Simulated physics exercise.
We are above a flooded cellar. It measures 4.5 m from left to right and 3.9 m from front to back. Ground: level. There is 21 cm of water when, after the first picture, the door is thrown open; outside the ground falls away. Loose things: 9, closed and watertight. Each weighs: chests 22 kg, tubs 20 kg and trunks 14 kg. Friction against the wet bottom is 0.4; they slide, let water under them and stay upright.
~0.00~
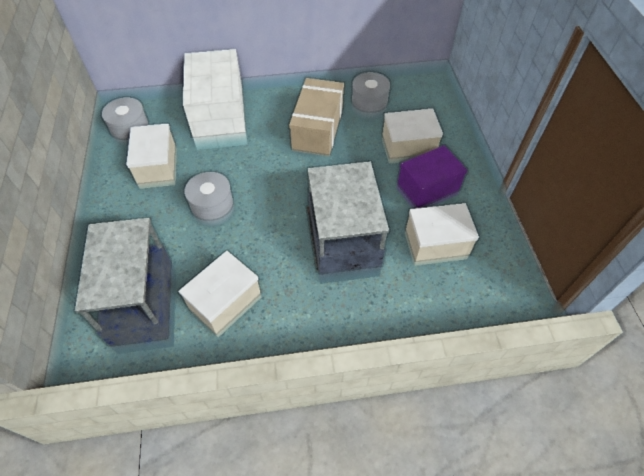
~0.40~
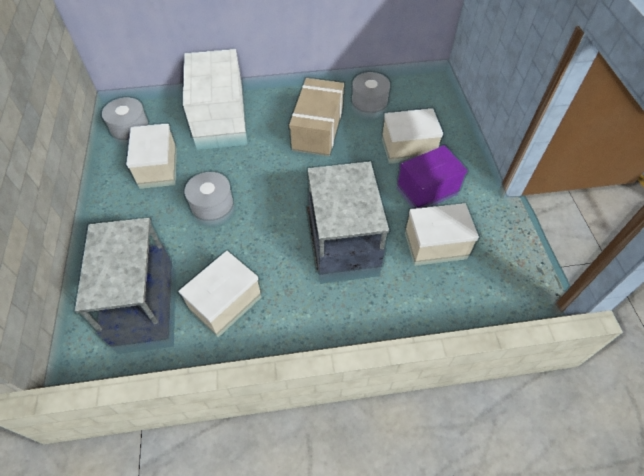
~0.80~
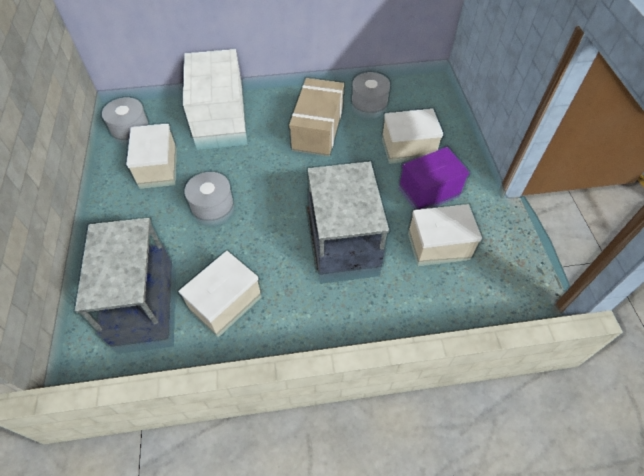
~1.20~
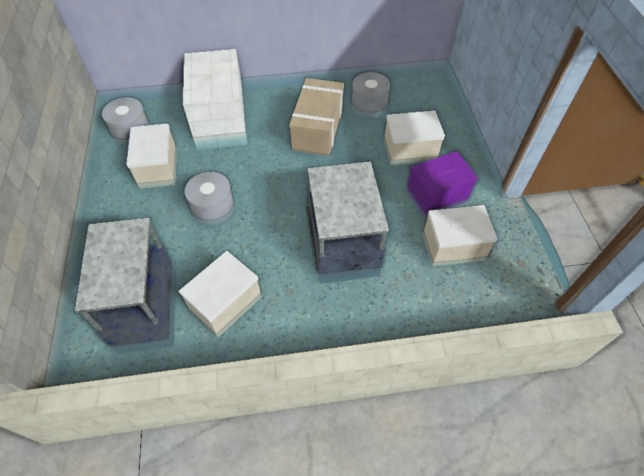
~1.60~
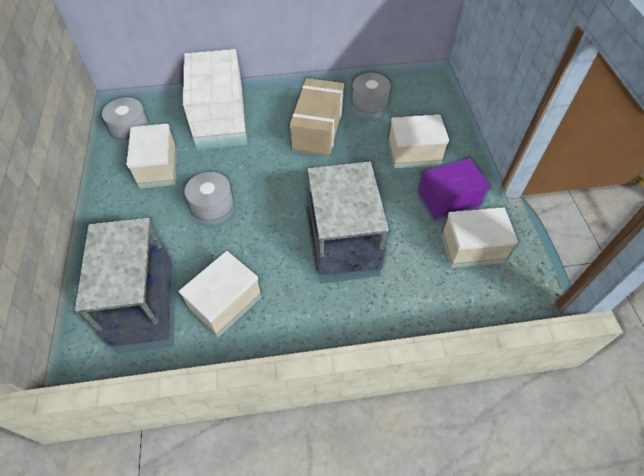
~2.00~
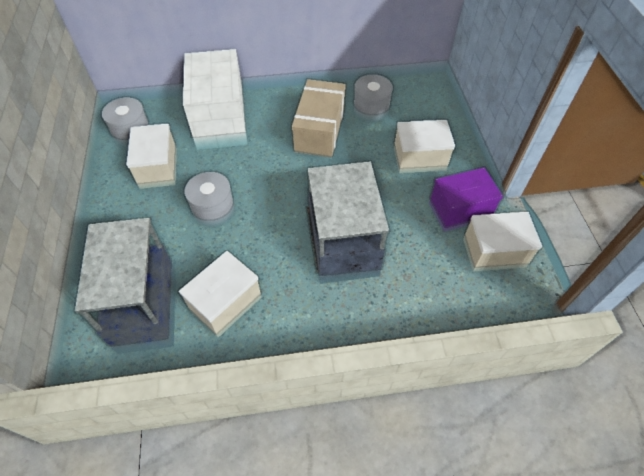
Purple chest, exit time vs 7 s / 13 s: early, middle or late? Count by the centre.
Exit window: The early one.
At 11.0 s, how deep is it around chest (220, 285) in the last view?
Roughly 12 cm.
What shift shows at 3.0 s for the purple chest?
I'd put it at around 100 cm.
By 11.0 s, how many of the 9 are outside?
I count 3 by that time.
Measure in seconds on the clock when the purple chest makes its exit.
3.5 s.
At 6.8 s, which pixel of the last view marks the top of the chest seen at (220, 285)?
About (337, 311).
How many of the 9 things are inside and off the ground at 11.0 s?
The number is 5.
After 3.0 s the purple chest is near (525, 217), 1.0 m from its start, afloat; 1 of 9 are out; 8 afloat.
After 6.8 s the purple chest has gone out (at 3.4 s); 3 of 9 are out; 6 afloat.
After 11.0 s the purple chest has gone out (at 3.4 s); 3 of 9 are out; 5 afloat.
After 15.0 s the purple chest has gone out (at 3.4 s); 5 of 9 are out; 1 afloat.
